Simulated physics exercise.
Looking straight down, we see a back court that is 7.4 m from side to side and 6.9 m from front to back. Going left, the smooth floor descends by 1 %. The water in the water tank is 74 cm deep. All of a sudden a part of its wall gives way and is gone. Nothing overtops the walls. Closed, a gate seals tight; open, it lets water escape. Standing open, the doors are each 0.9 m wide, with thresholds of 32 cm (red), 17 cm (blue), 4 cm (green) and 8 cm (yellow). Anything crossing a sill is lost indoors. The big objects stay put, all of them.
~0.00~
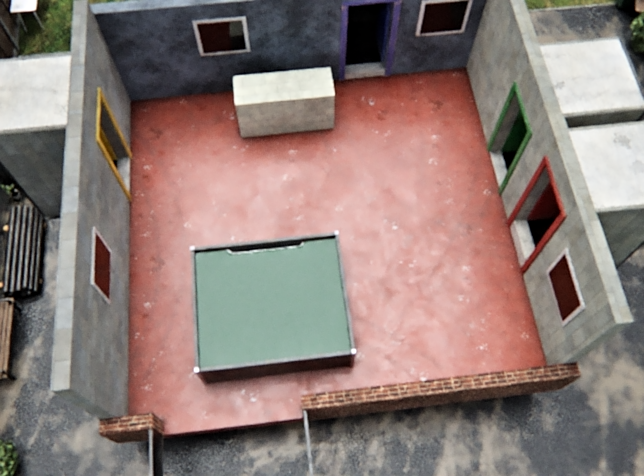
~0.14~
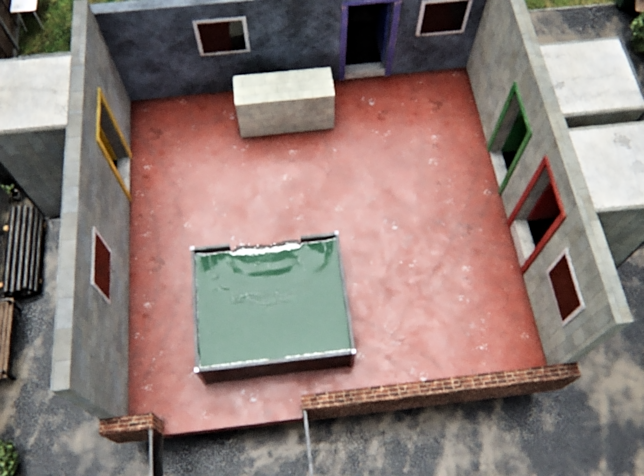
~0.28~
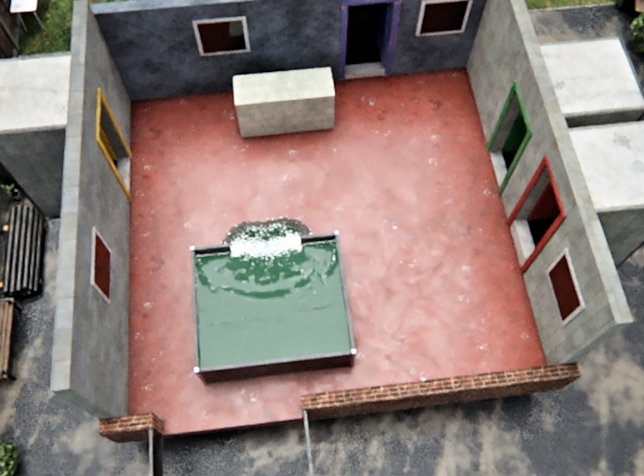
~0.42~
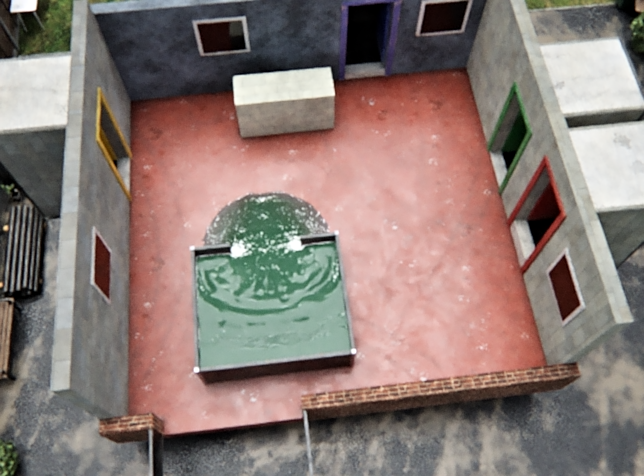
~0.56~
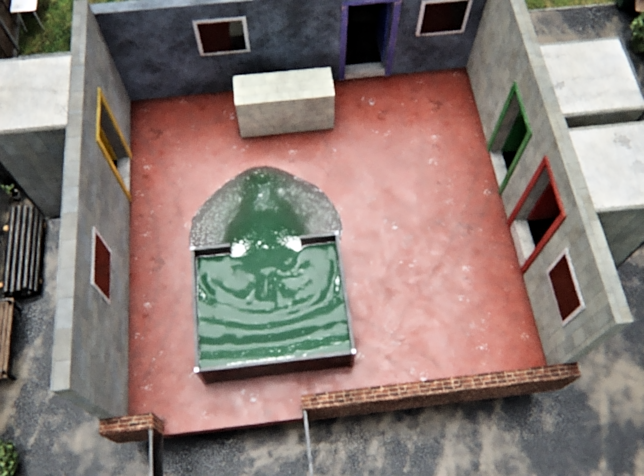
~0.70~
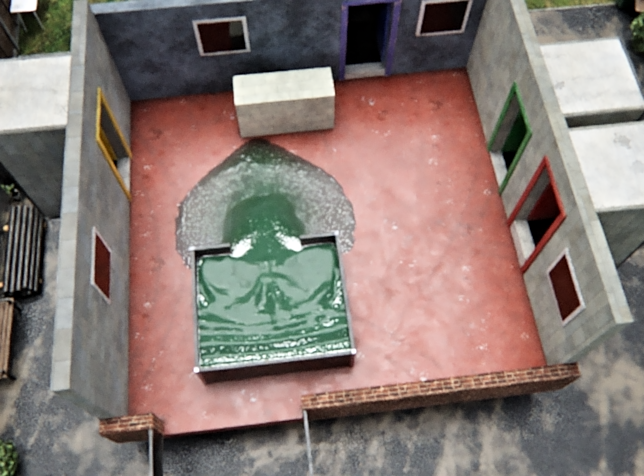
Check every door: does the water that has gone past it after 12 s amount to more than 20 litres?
In the end the red door lets in a smaller amount than the limit; the blue door lets in a smaller amount than the limit; the green door lets in a larger amount than the limit; the yellow door lets in a larger amount than the limit.
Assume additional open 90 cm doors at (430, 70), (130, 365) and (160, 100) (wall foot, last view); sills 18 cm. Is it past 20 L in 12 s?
Well, the first is on the low side, the second is on the low side, and the third is on the high side.
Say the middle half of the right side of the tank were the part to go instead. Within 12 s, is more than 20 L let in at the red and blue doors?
Result against the limit at red: Limit held; result at blue: Limit held.
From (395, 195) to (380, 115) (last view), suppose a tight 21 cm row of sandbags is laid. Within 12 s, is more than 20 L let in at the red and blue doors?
Then the red door is short of it and the blue door is short of it.
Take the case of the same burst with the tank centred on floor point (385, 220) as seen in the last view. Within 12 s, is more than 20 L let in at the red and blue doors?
For the red door, the amount is acceptable; for the blue door, the amount is too high.
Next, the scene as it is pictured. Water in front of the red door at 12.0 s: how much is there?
Some 4.0 centimetres of depth.
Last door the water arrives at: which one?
Last: Red.
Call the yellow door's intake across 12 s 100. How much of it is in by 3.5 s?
About 15 per cent.
After 1.4 s water covers 30 % of the floor and is deepest (42 cm) near (262, 256); red door not reached, blue door not reached, green door not reached, yellow door not reached.
After 2.2 s water covers 40 % of the floor and is deepest (56 cm) near (140, 101); red door not reached, blue door 2 cm at the sill, 0 L in, green door not reached, yellow door 13 cm at the sill, 2 L in.
After 3.5 s water covers 50 % of the floor and is deepest (33 cm) near (131, 102); red door not reached, blue door 5 cm at the sill, 0 L in, green door 4 cm at the sill, 0 L in, yellow door 18 cm at the sill, 20 L in.
After 7.0 s water covers 80 % of the floor and is deepest (19 cm) near (131, 137); red door 5 cm at the sill, 0 L in, blue door 11 cm at the sill, 0 L in, green door 9 cm at the sill, 54 L in, yellow door 14 cm at the sill, 61 L in.
After 12.0 s water covers 100 % of the floor and is deepest (12 cm) near (398, 391); red door 4 cm at the sill, 0 L in, blue door 6 cm at the sill, 0 L in, green door 5 cm at the sill, 95 L in, yellow door 10 cm at the sill, 117 L in.
